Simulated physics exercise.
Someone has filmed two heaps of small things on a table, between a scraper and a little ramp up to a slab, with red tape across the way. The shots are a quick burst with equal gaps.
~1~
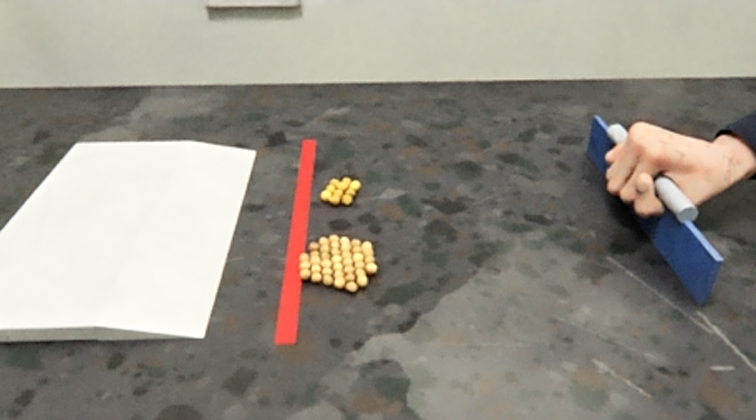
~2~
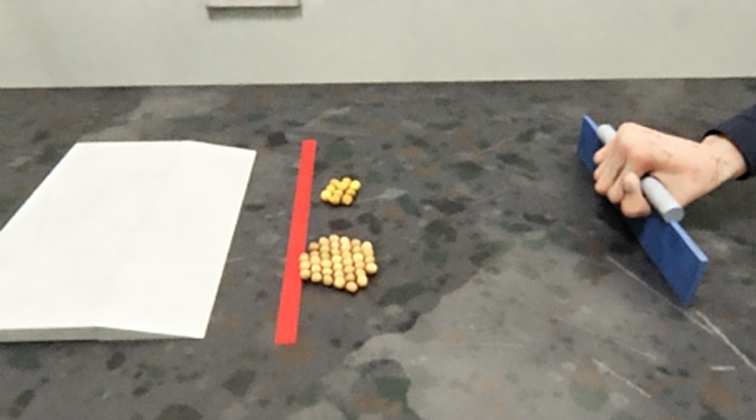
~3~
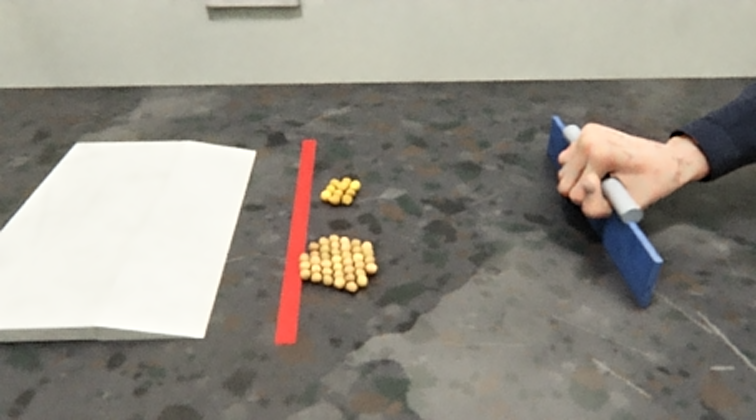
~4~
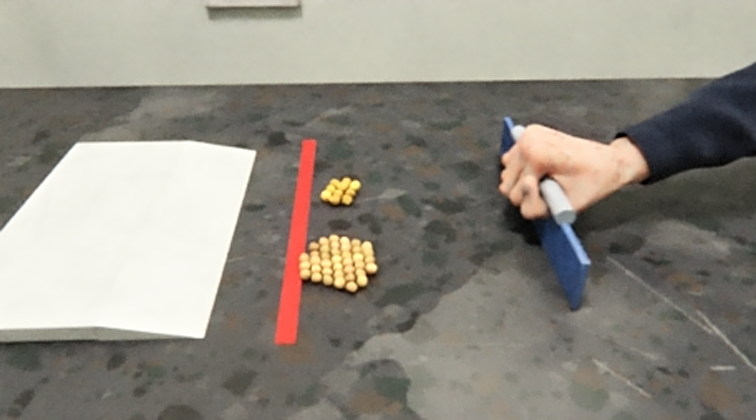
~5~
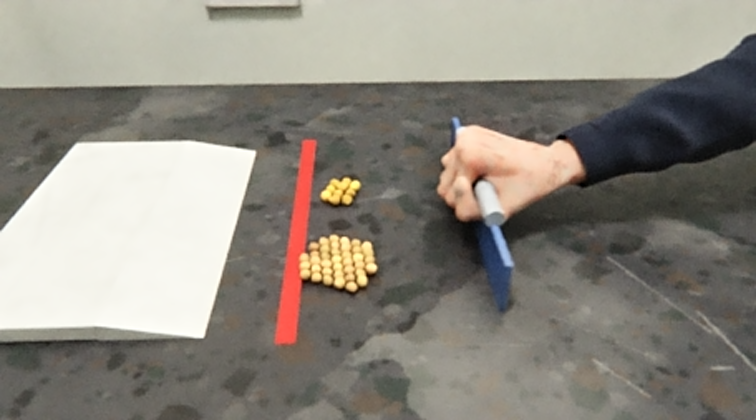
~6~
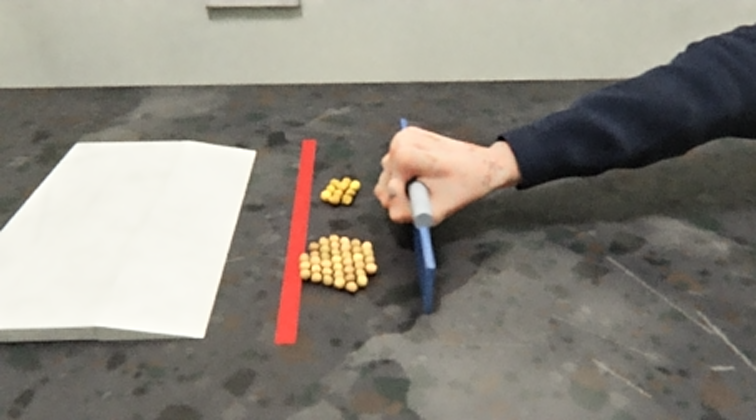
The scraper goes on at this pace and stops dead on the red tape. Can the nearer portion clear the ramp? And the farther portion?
In the end the nearer portion sends pieces over the top, and the farther portion sends pieces over the top.
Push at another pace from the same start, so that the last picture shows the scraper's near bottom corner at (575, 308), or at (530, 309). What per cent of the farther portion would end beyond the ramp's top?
About 0 and 0 per cent.
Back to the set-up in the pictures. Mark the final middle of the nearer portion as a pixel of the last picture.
Near (97, 234).
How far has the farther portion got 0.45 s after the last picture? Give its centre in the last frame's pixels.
At about (61, 200).
Then, 0.07 s later than the last frame, scraper still moving, near (338, 180); nearer portion every one short of the ramp; farther portion every one short of the ramp.
Then, 0.17 s later than the last frame, scraper stopped at the red tape; nearer portion roughly half on the ramp, roughly half short of the ramp; farther portion roughly two thirds on the ramp, roughly a third short of the ramp.
Then, 0.45 s later than the last frame, scraper stopped at the red tape; nearer portion the larger part past the top, roughly a quarter on the ramp; farther portion every one past the top.
When it is over, scraper stopped at the red tape; nearer portion the larger part past the top, about a tenth on the ramp, about a tenth short of the ramp; farther portion every one past the top.
